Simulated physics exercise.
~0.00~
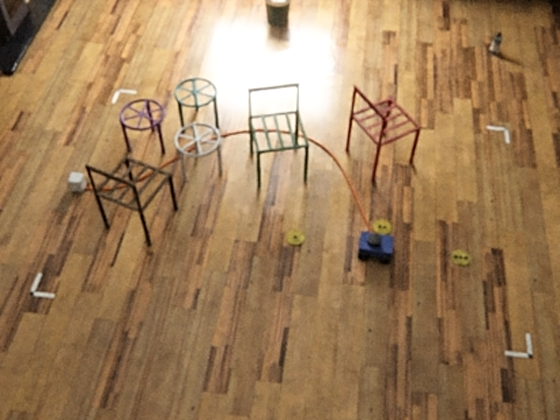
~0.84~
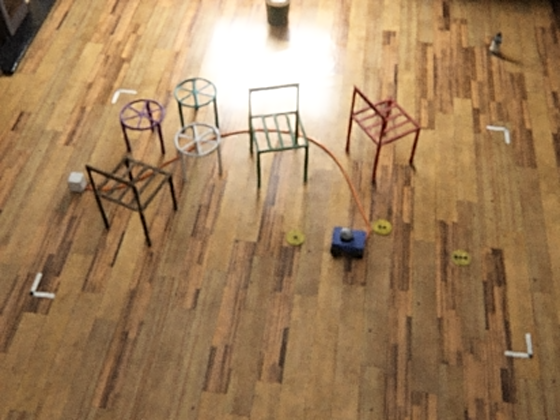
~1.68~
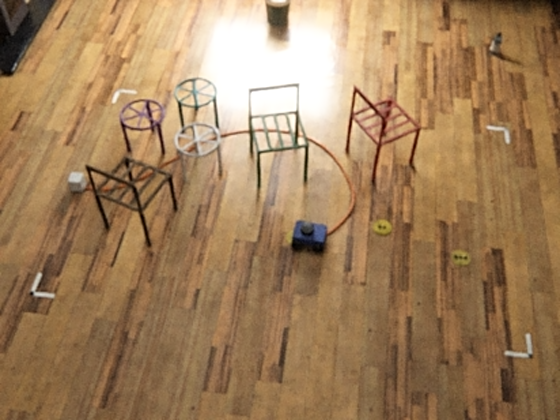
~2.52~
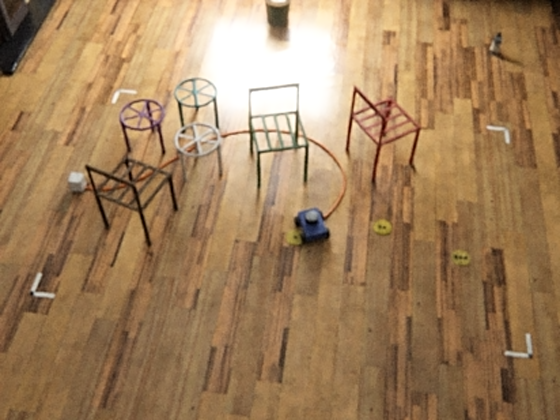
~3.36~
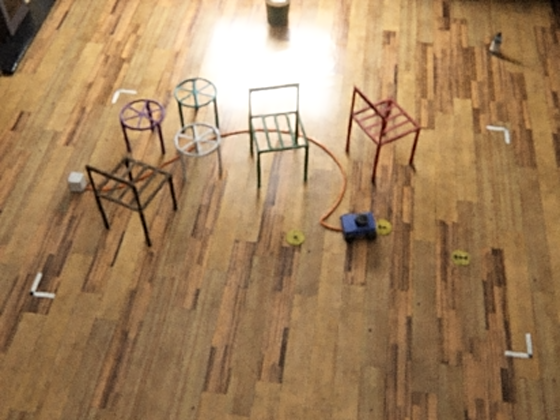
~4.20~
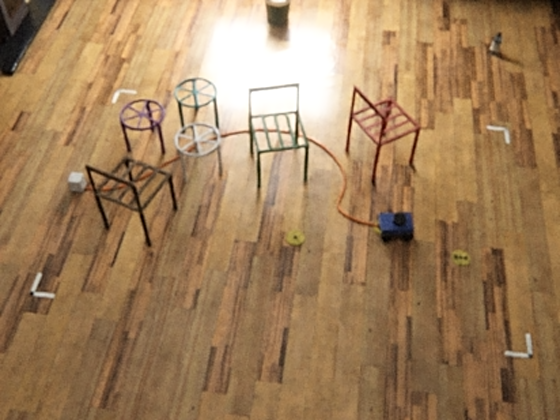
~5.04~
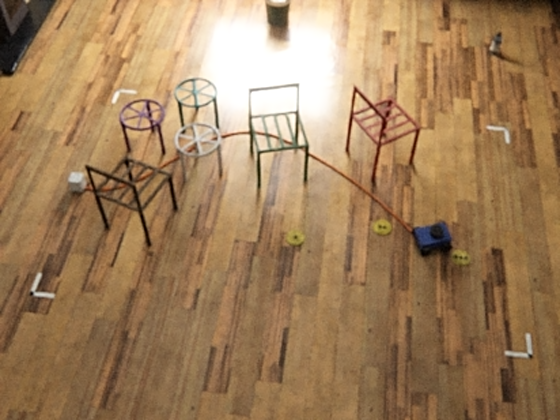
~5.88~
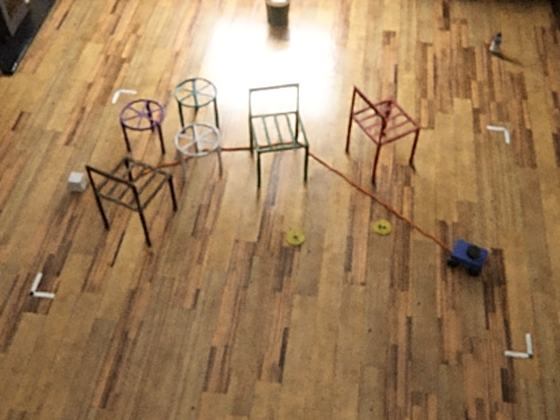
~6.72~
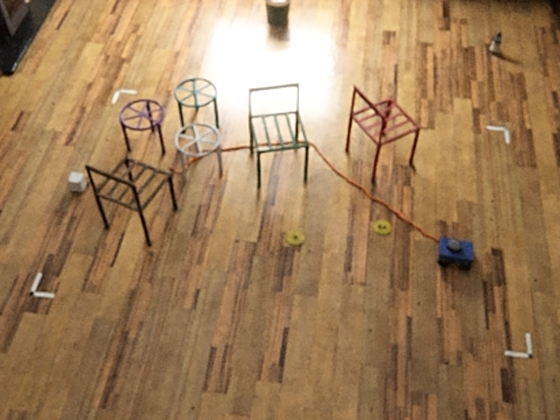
We see a small blue cart trailing an orange lead on a wooden floor among chairs and stools; it moves left to a yellow marker, then turns back right past the others, drawing the lead nearly straight, and ends at the far right with the line slightly wavy.
